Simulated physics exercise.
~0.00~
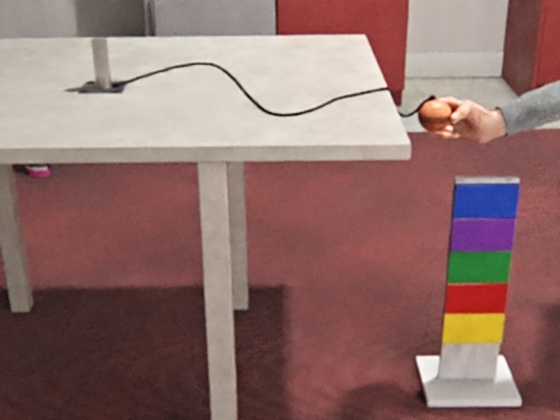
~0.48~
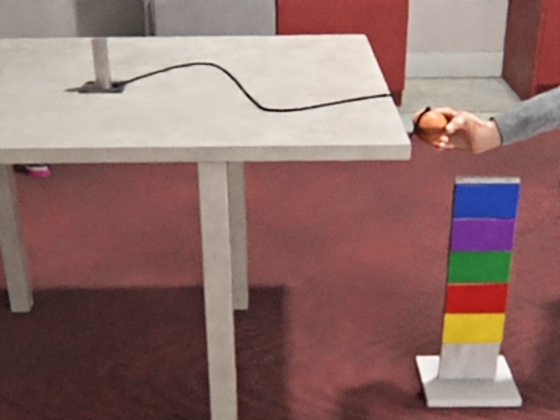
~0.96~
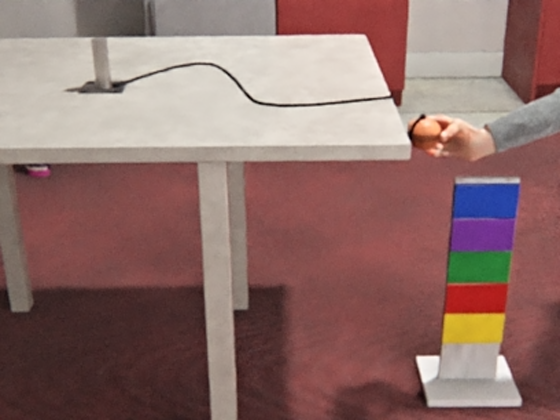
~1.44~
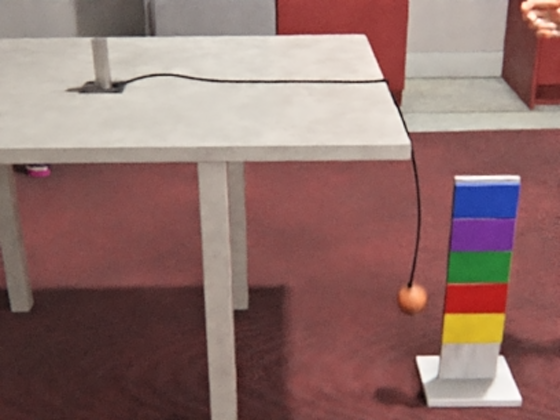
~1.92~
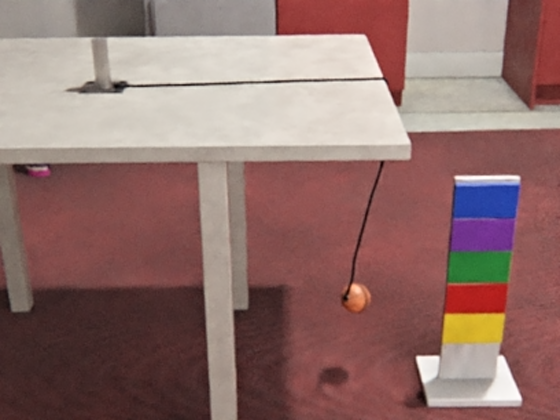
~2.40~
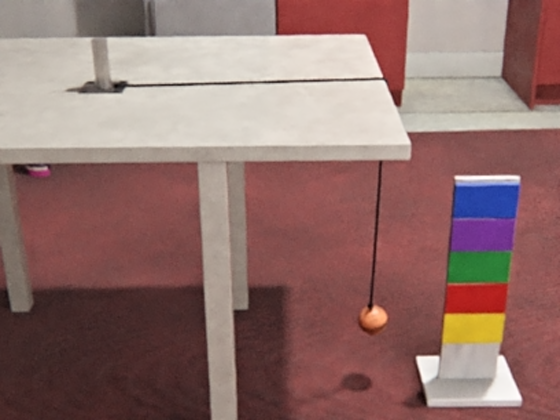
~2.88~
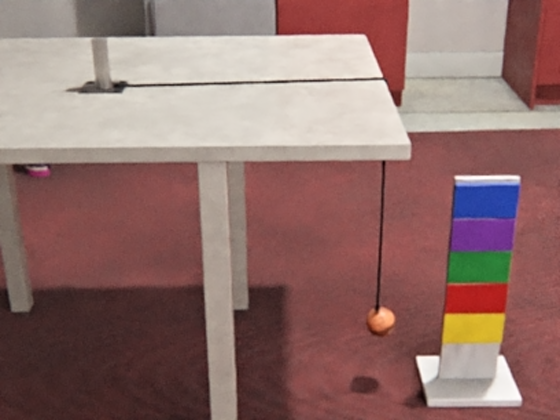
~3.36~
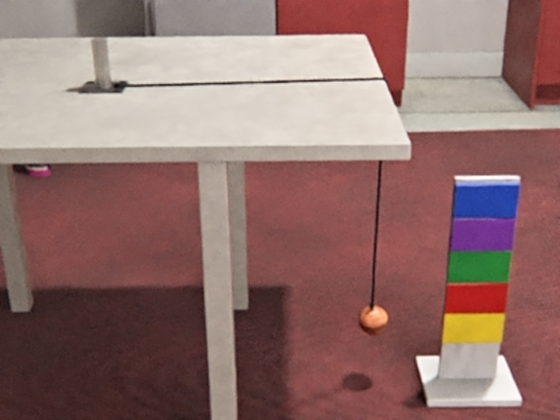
At the edge of a pale table, a hand held an orange ball tied to a dark cord fixed to a post, lowered it slightly and let go, and it dropped, swung a little and hung level with the yellow band on the coloured stand.
